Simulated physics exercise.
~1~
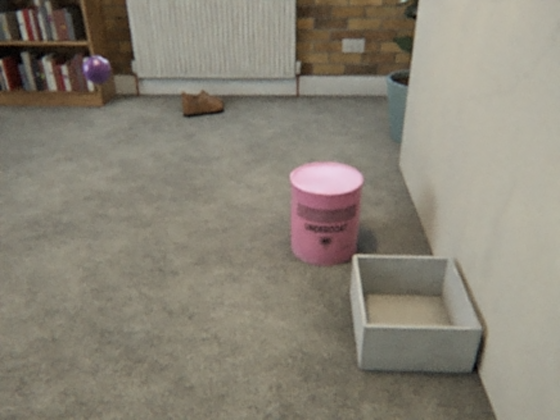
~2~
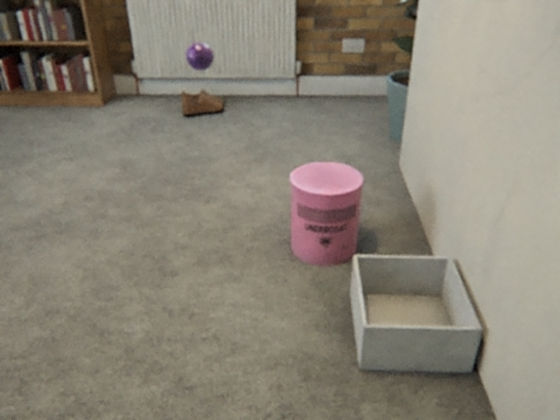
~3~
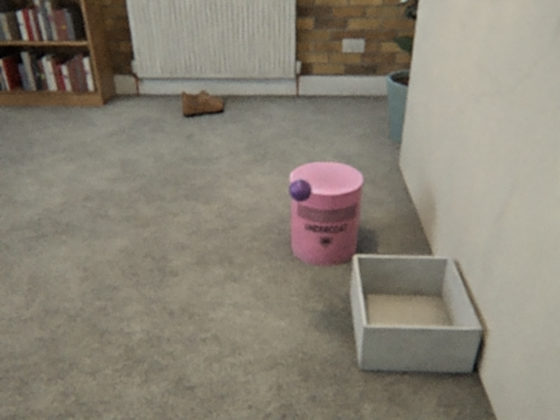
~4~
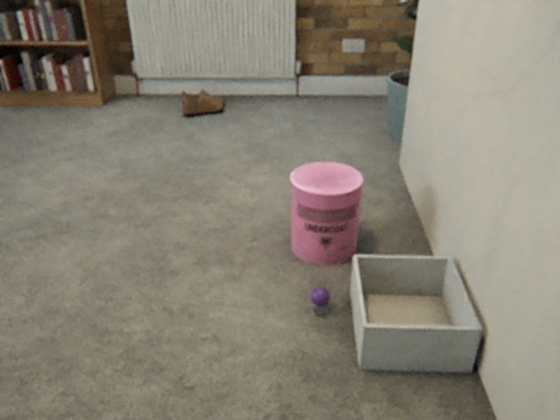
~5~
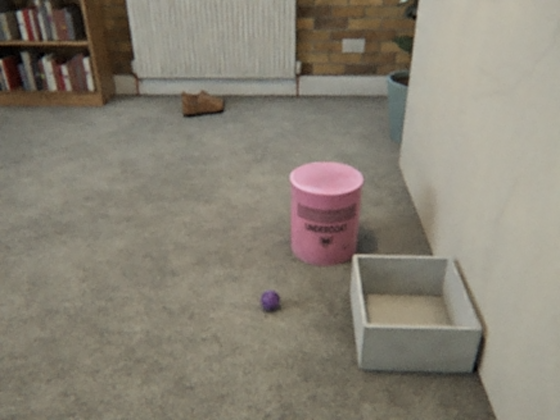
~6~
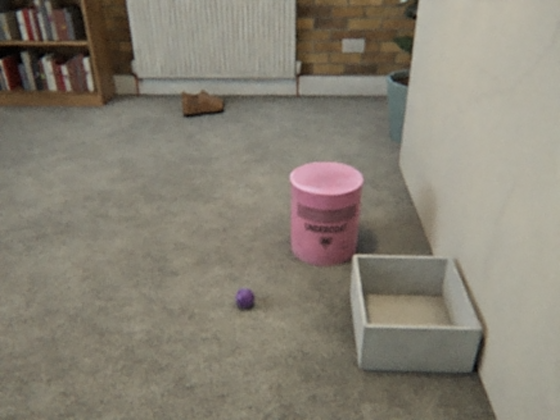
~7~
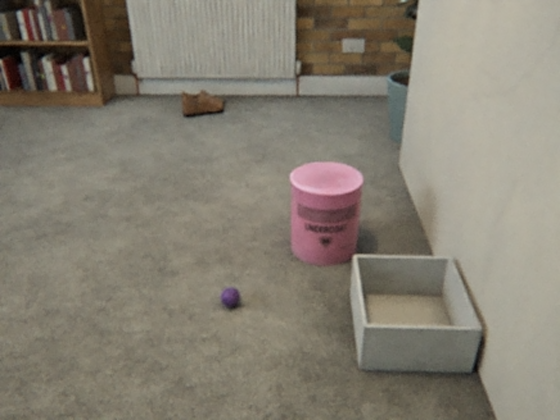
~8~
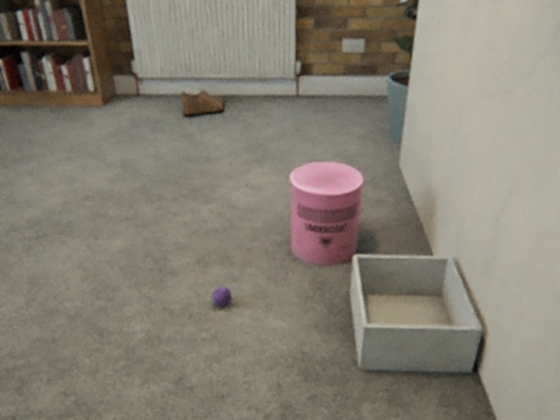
In a carpeted room, a purple ball flies right, drops, and rolls left outside the box.
